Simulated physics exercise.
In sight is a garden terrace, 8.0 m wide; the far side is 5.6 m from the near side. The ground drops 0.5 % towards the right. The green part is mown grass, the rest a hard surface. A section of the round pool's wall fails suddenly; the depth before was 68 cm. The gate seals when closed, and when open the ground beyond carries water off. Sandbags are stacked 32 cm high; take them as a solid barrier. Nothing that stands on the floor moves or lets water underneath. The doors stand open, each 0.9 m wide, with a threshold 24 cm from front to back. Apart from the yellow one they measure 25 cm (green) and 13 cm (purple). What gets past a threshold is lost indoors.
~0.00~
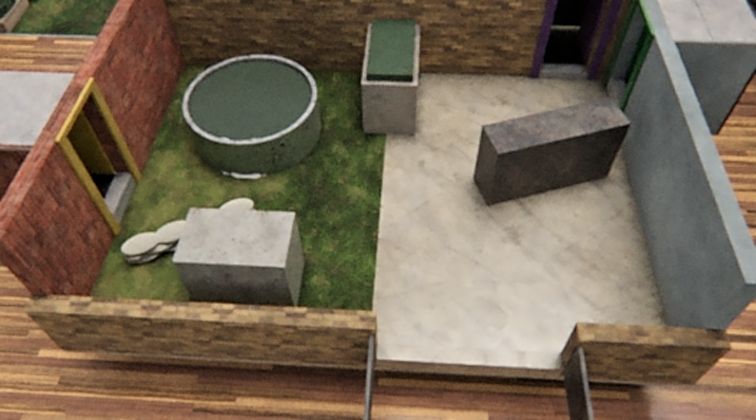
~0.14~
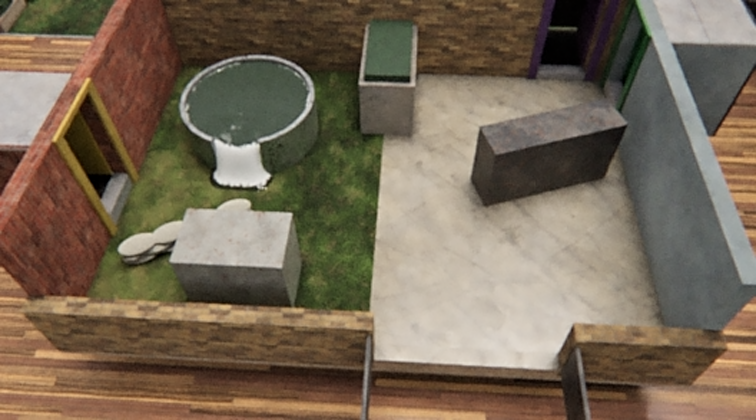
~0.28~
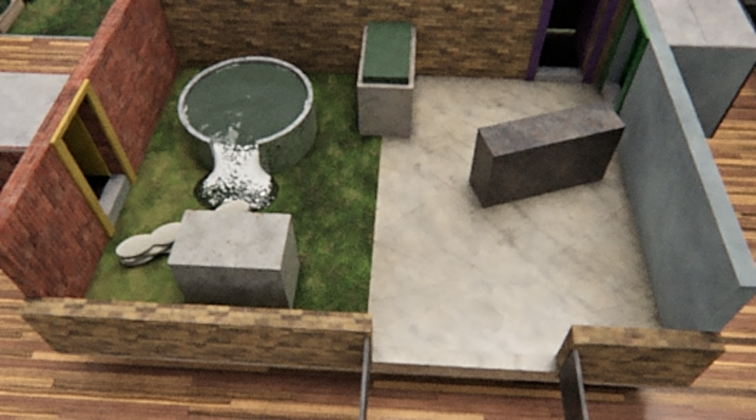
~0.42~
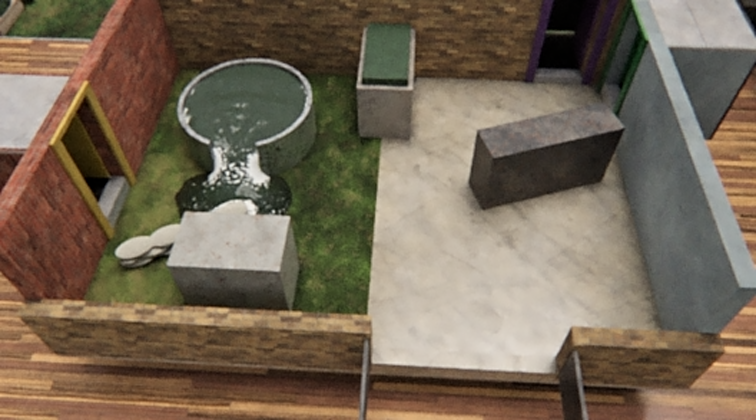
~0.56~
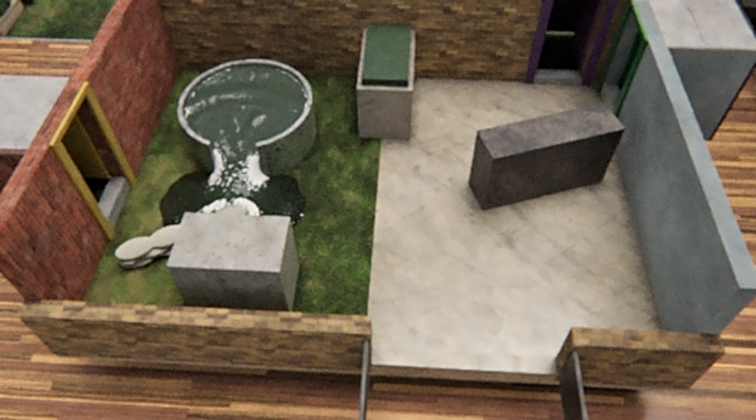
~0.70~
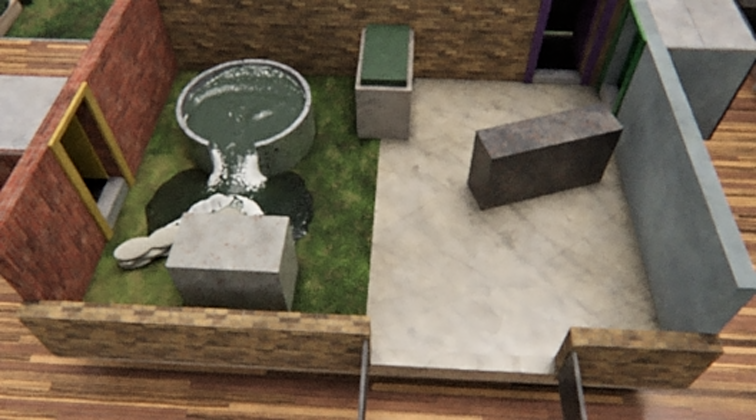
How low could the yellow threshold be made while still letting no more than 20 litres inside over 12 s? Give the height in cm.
About 24 cm.
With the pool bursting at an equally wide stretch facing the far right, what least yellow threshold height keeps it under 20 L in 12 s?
Some 6.5 cm.
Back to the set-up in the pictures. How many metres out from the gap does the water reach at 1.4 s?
Some 2.8 m out.
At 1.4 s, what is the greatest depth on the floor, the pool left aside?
About 44 cm.
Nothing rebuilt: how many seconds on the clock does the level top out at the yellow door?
At about 1.8 s.
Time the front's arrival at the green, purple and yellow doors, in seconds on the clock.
Arrival: Green 10.5 s, purple 11.5 s, yellow 1.2 s.
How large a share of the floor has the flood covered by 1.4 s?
Some 15 per cent of it.
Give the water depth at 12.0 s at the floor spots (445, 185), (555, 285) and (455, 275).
In that order: 4, 6 and 2 cm.
After 1.4 s water covers 15 % of the floor, deepest (44 cm) near (235, 212); 27 cm at the yellow door, 0 litres in over its 26 cm threshold.
After 3.0 s water covers 45 % of the floor, deepest (30 cm) near (235, 212); 22 cm at the yellow door, 12 litres in over its 26 cm threshold.
After 12.0 s water covers 95 % of the floor, deepest (9 cm) near (221, 220); 8 cm at the yellow door, 13 litres in over its 26 cm threshold.
At the yellow door as built, the water arrived by 1.2 s and peaked near 28 cm at 1.8 s.
With a threshold of 21.5 cm, 35 litres would have come in within the 12 s; with 29.5 cm, 4 litres. So under 20 litres takes about 24 cm.
